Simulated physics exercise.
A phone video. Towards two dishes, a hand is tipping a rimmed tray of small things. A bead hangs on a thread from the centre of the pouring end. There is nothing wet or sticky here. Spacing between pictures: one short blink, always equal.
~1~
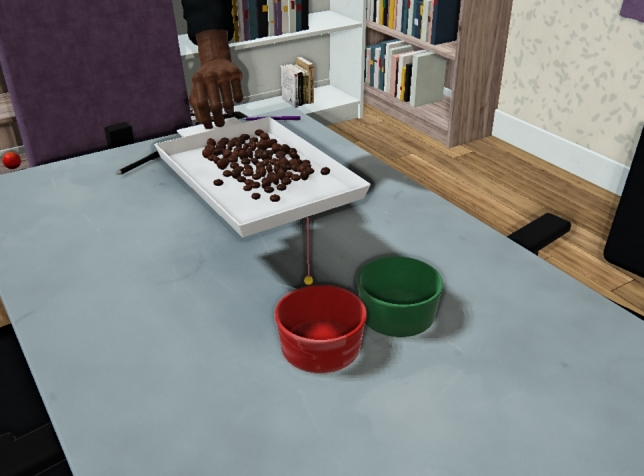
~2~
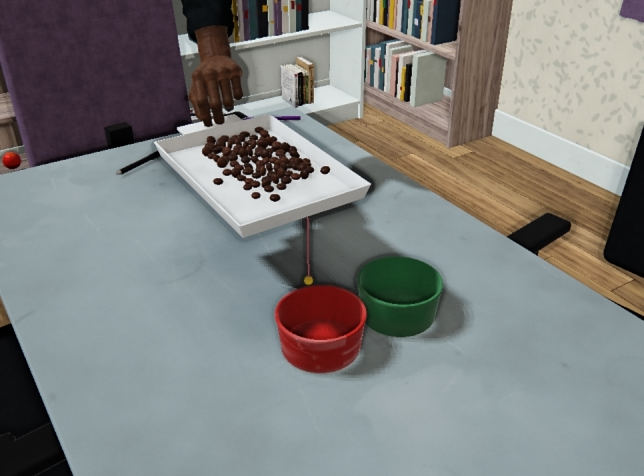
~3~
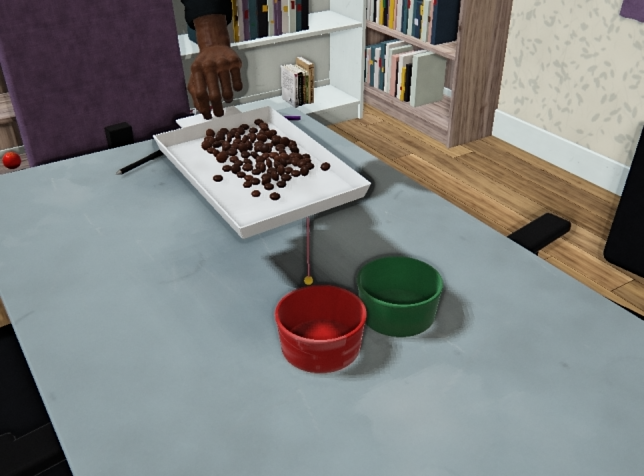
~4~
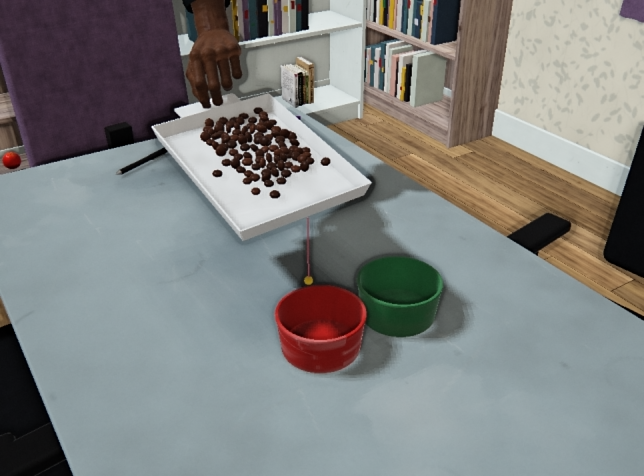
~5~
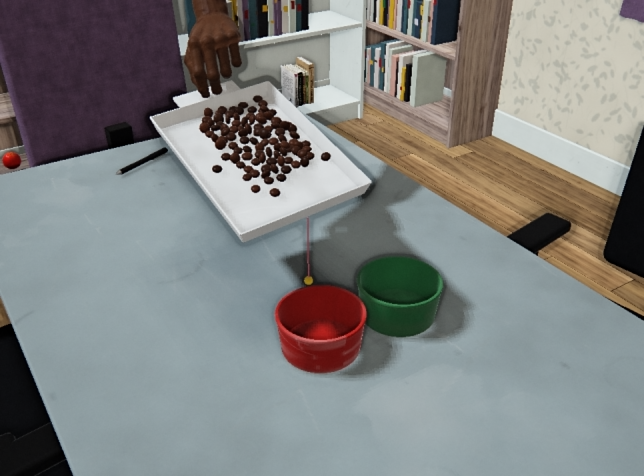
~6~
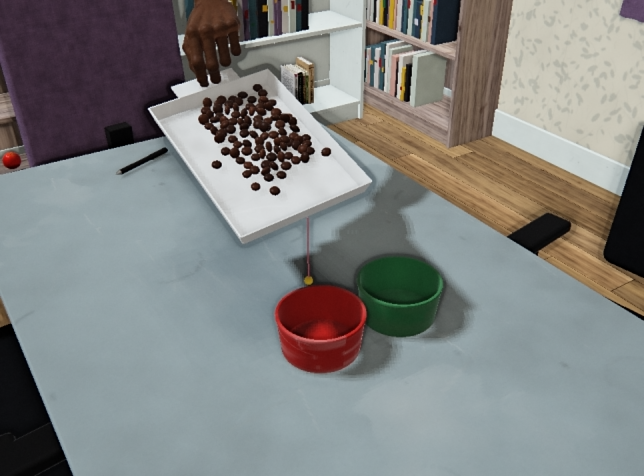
On a grey table, a hand gradually raises the back of a white tray of brown drops.
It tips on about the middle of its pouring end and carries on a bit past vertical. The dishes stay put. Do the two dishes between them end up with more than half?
No.
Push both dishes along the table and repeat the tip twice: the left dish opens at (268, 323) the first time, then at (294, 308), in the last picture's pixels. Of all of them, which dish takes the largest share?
Taking the places in turn, it's the left side and then the left side.
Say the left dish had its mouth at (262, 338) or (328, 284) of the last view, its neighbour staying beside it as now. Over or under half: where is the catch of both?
First shift, a majority share; second shift, a minority share.
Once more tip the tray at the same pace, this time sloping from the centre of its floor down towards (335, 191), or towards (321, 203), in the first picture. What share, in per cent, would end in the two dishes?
The first try gives close to 50 percent; the next gives 80 percent.
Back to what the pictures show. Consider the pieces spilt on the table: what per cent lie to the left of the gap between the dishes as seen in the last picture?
100 %, roughly.
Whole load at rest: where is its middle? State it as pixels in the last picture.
About (264, 367).
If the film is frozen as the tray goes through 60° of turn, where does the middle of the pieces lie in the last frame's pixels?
I'd mark it close to (266, 218).
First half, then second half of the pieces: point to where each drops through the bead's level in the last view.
The opening part goes through (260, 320); what follows goes through (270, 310).
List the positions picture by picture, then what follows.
In the first frame, corners of the pouring end near (242, 222) and (364, 184), level; middle of the load near (255, 162), flat chocolate drops; left dish near (345, 350); right dish near (425, 315); bead on its thread near (309, 281).
In the second frame, corners of the pouring end near (242, 222) and (364, 183), level; middle of the load near (255, 160).
In the third frame, corners of the pouring end near (242, 224) and (364, 183), tipped barely, lowest at the left corner; middle of the load near (255, 155).
In the fourth frame, corners of the pouring end near (242, 227) and (365, 181), tipped a little, lowest at the left corner; middle of the load near (255, 148).
In the fifth frame, corners of the pouring end near (243, 229) and (365, 181), tipped a little, lowest at the left corner; middle of the load near (254, 141).
In the sixth frame, corners of the pouring end near (243, 232) and (366, 180), tipped clearly, lowest at the left corner; middle of the load near (254, 135); left dish near (345, 350); right dish near (425, 315).
Shortly afterwards, tray tipped steeply; the bulk on the tray; a little in the air.
Next, tray tipped right over; a little on the tray; near a quarter in the left dish; near half outside both; near a quarter in the air.
Some moments later, tray tipped past a quarter turn; near a quarter in the left dish; the bulk outside both.
In the end, tray tipped past a quarter turn; near a quarter in the left dish; none at all in the right dish; the bulk outside both.
